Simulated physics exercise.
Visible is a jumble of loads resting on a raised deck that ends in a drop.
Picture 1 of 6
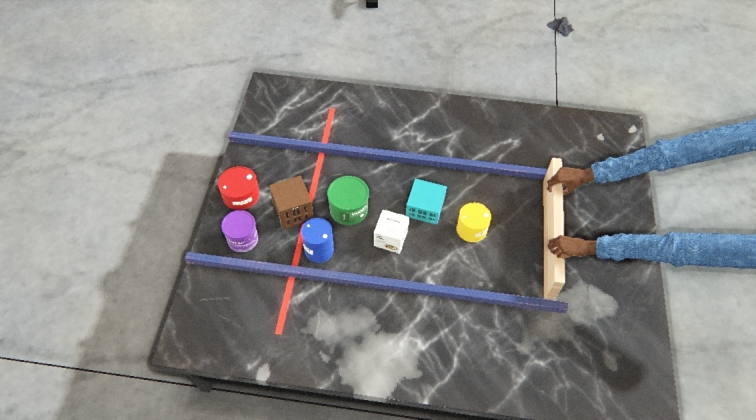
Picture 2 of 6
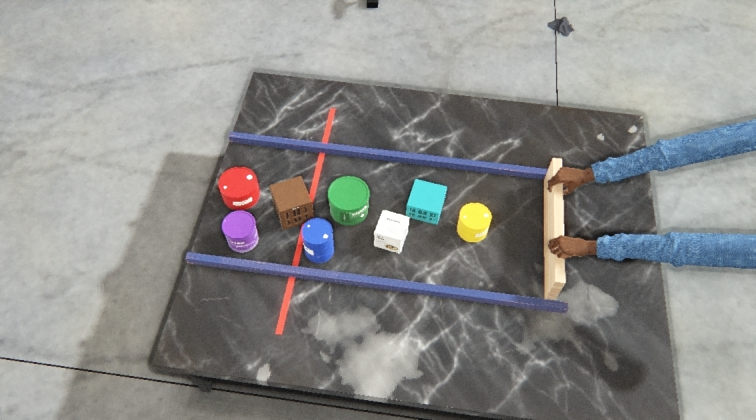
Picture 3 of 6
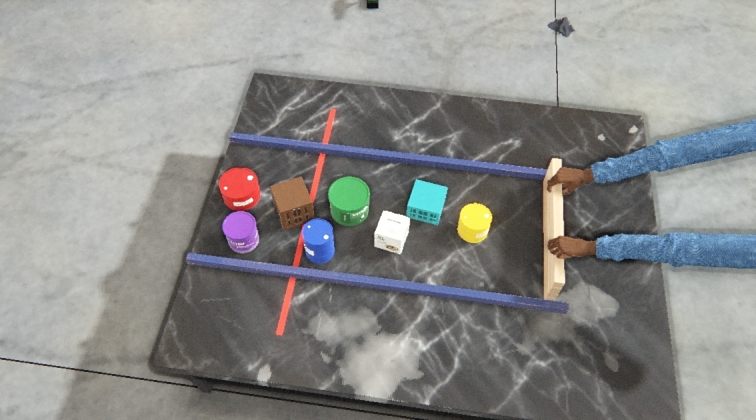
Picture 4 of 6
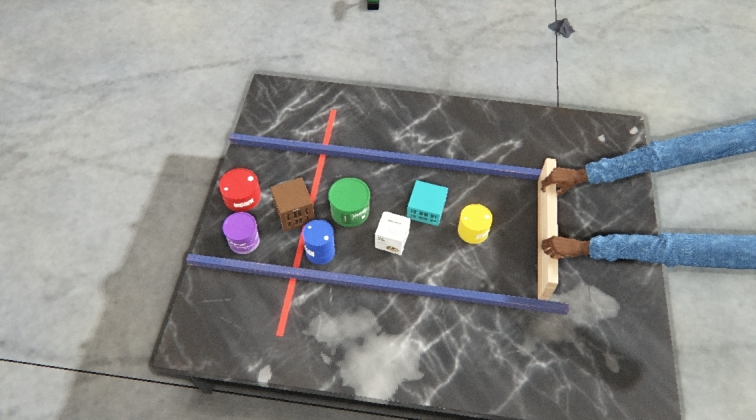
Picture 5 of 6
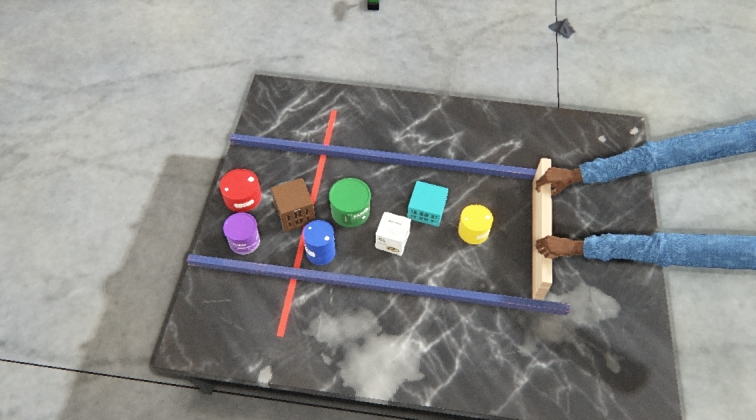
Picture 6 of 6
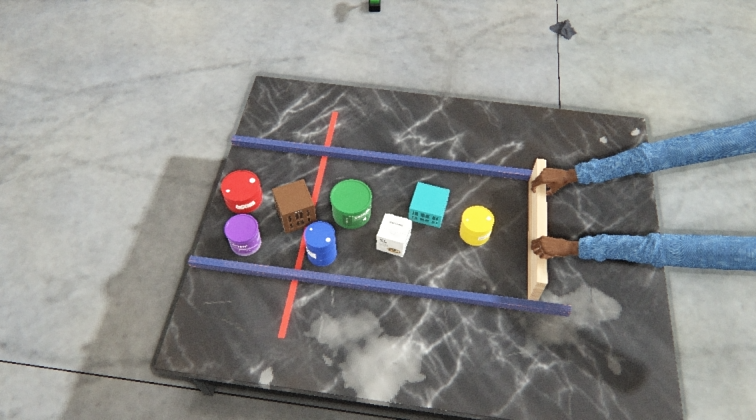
On a dark marbled board on a pale floor, colorful canisters and crates sit between two blue rails, some near a red tape line. Two hands at the right hold a wooden plank upright and slide it slightly left, while the objects stay essentially where they are.
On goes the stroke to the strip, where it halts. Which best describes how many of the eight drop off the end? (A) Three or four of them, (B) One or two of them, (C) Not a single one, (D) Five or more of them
Not a single one (C).
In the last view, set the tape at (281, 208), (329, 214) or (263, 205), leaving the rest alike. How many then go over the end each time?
The counts come to 1, then 0, then 1.
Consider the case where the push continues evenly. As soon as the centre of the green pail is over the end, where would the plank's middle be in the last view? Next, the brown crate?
Middle: Roughly (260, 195); roughly (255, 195).
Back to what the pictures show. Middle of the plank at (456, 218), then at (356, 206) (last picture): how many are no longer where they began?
At the one place 2, at the other 6.
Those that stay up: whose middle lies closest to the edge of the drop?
It is the red canister.
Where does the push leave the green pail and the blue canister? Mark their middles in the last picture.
The first ends close to (268, 181), the second close to (261, 242).
A little later, none off yet; red canister at rest near (242, 192); purple pail at rest near (244, 235); brown crate at rest near (295, 207).
When it is over, the number that fall off is zero.
